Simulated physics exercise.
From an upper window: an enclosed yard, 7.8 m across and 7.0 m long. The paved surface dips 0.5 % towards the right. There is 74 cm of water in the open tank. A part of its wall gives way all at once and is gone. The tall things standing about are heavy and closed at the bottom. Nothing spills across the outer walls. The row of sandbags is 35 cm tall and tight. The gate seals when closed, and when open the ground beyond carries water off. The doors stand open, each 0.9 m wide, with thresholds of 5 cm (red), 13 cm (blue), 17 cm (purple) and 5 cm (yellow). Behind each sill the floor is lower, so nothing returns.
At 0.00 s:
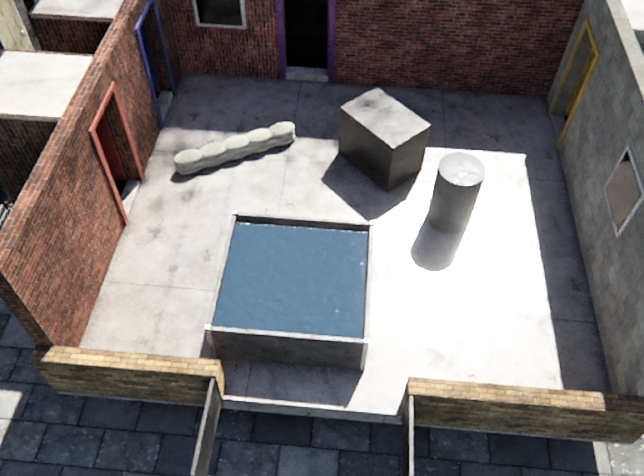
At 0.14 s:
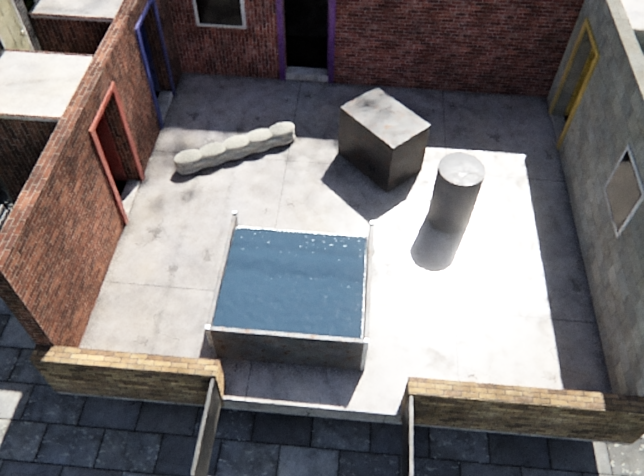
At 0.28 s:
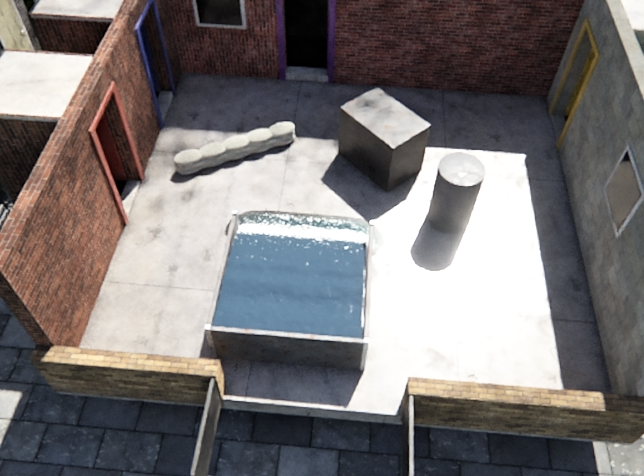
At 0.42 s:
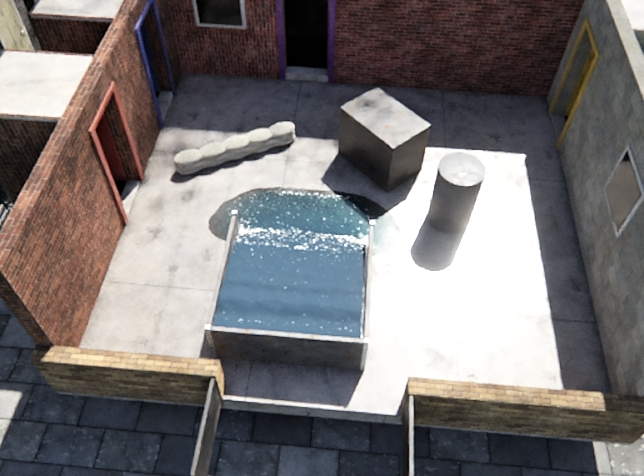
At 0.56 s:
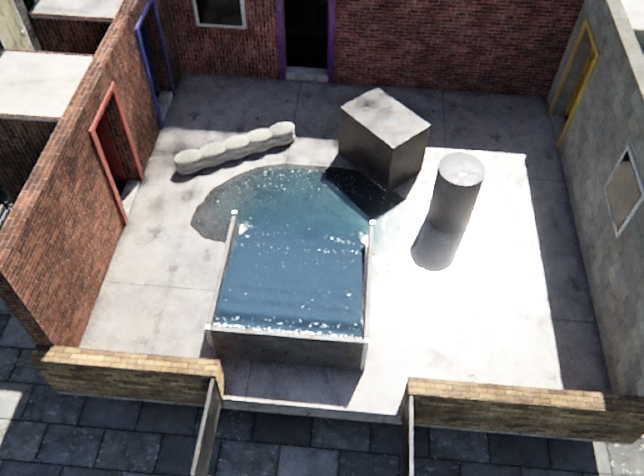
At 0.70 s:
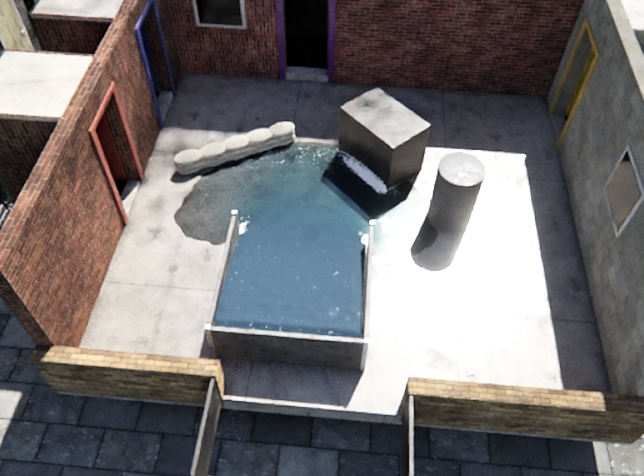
Water pouring out over the far side of an open tank, spreading across a walled yard's pale paving to a grey block.
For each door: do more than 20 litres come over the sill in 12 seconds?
The water let in: At the red door it exceeds the limit; at the blue door it keeps below the limit; at the purple door it passes the limit; at the yellow door it passes the limit.
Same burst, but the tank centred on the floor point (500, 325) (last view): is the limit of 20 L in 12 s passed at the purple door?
Then: Purple under.
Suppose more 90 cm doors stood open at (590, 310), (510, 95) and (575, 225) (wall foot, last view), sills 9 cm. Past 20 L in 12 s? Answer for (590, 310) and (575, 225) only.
In turn: Not over, not over.
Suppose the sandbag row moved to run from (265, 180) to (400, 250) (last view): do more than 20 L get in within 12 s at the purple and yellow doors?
Then: Purple below, yellow above.
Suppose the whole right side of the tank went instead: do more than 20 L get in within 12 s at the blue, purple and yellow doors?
Then: Blue below, purple below, yellow past it.
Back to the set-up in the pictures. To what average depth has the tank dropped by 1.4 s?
About 35 cm.
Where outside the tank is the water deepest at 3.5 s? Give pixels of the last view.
Around (542, 111).
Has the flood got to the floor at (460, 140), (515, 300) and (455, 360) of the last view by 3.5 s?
In that order: Under water, still dry, dry.
After 1.4 s water covers 25 % of the floor and is deepest (40 cm) near (361, 181); red door not reached, blue door not reached, purple door 17 cm at the sill, 2 L in, yellow door not reached.
After 2.2 s water covers 40 % of the floor and is deepest (41 cm) near (303, 169); red door 10 cm at the sill, 2 L in, blue door not reached, purple door 29 cm at the sill, 48 L in, yellow door not reached.
After 3.5 s water covers 60 % of the floor and is deepest (26 cm) near (542, 111); red door 14 cm at the sill, 54 L in, blue door 10 cm at the sill, 0 L in, purple door 19 cm at the sill, 94 L in, yellow door 11 cm at the sill, 6 L in.
After 7.0 s water covers 90 % of the floor and is deepest (12 cm) near (77, 357); red door 8 cm at the sill, 155 L in, blue door 5 cm at the sill, 0 L in, purple door 6 cm at the sill, 98 L in, yellow door 11 cm at the sill, 163 L in.
After 12.0 s water covers 95 % of the floor and is deepest (9 cm) near (596, 369); red door 4 cm at the sill, 162 L in, blue door 3 cm at the sill, 0 L in, purple door 4 cm at the sill, 98 L in, yellow door 7 cm at the sill, 195 L in.
